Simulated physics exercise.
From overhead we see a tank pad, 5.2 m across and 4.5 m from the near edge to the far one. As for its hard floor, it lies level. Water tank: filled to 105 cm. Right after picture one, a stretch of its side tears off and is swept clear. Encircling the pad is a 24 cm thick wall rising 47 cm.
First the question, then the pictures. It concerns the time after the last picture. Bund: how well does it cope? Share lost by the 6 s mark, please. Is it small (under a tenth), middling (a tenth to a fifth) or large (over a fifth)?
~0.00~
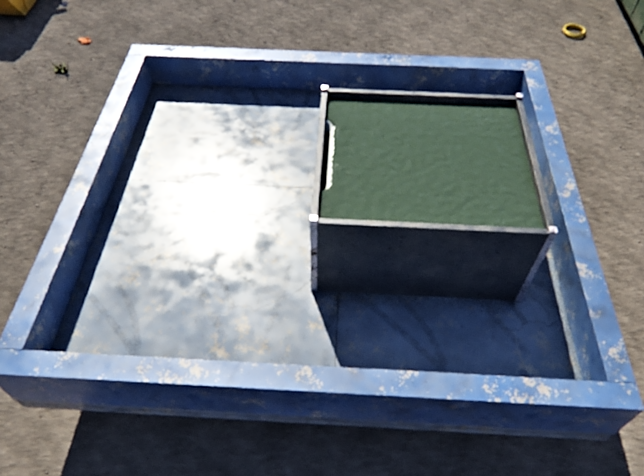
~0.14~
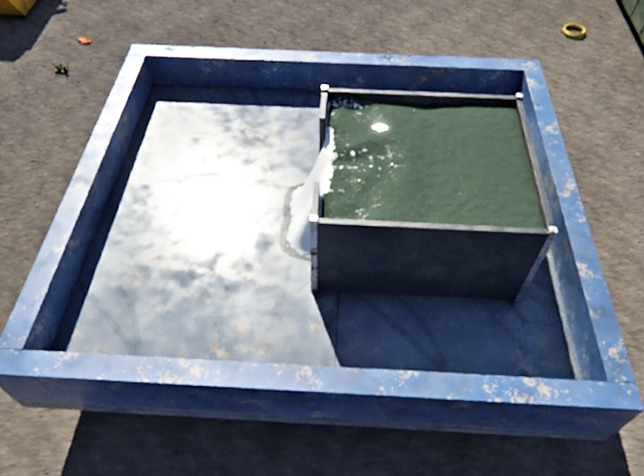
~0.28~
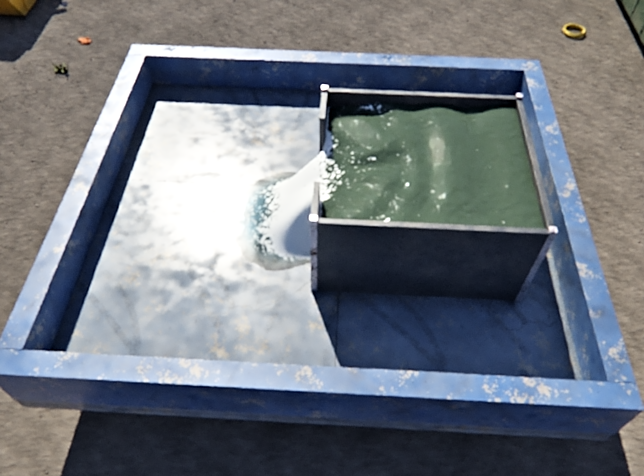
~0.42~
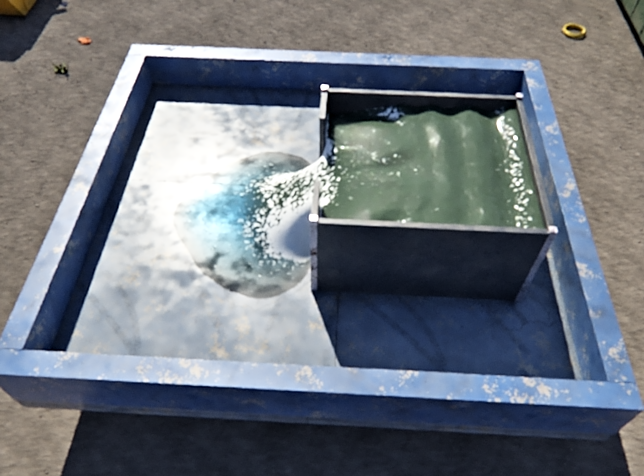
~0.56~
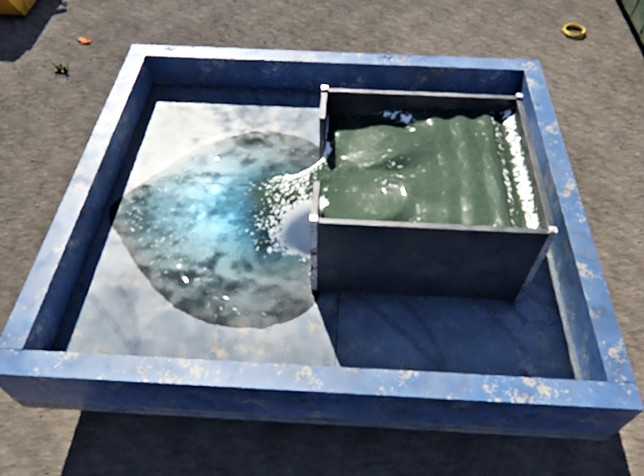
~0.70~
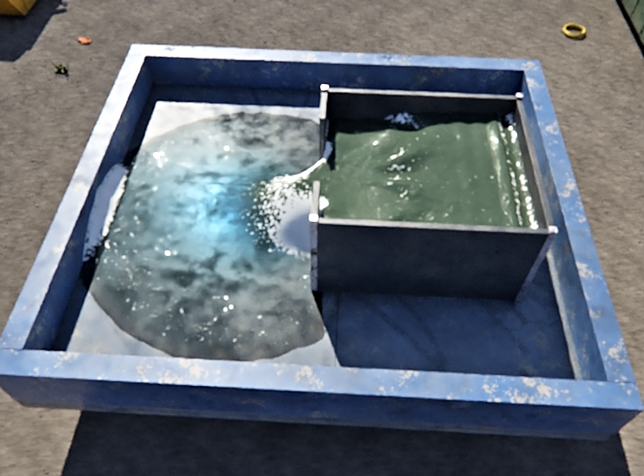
It is small, under a tenth.
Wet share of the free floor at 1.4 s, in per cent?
Some 60 per cent of it.
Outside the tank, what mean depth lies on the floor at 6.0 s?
I'd say close to 17 cm.
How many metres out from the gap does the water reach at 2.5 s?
About 3.4 m.
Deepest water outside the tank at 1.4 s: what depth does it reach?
Max around 76 cm.
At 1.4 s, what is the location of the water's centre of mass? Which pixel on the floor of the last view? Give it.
Roughly (315, 220) in the last picture.
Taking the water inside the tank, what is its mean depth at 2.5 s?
Mean depth: About 49 cm.
After 1.1 s water covers 50 % of the floor and is deepest (78 cm) near (105, 213); 0 % is over the wall.
After 1.4 s water covers 55 % of the floor and is deepest (76 cm) near (45, 371); 1 % is over the wall.
After 2.5 s water covers 55 % of the floor and is deepest (48 cm) near (152, 88); 2 % is over the wall.
After 4.0 s water covers 85 % of the floor and is deepest (38 cm) near (577, 400); 2 % is over the wall.
After 6.0 s water covers 85 % of the floor and is deepest (35 cm) near (536, 222); 2 % is over the wall.
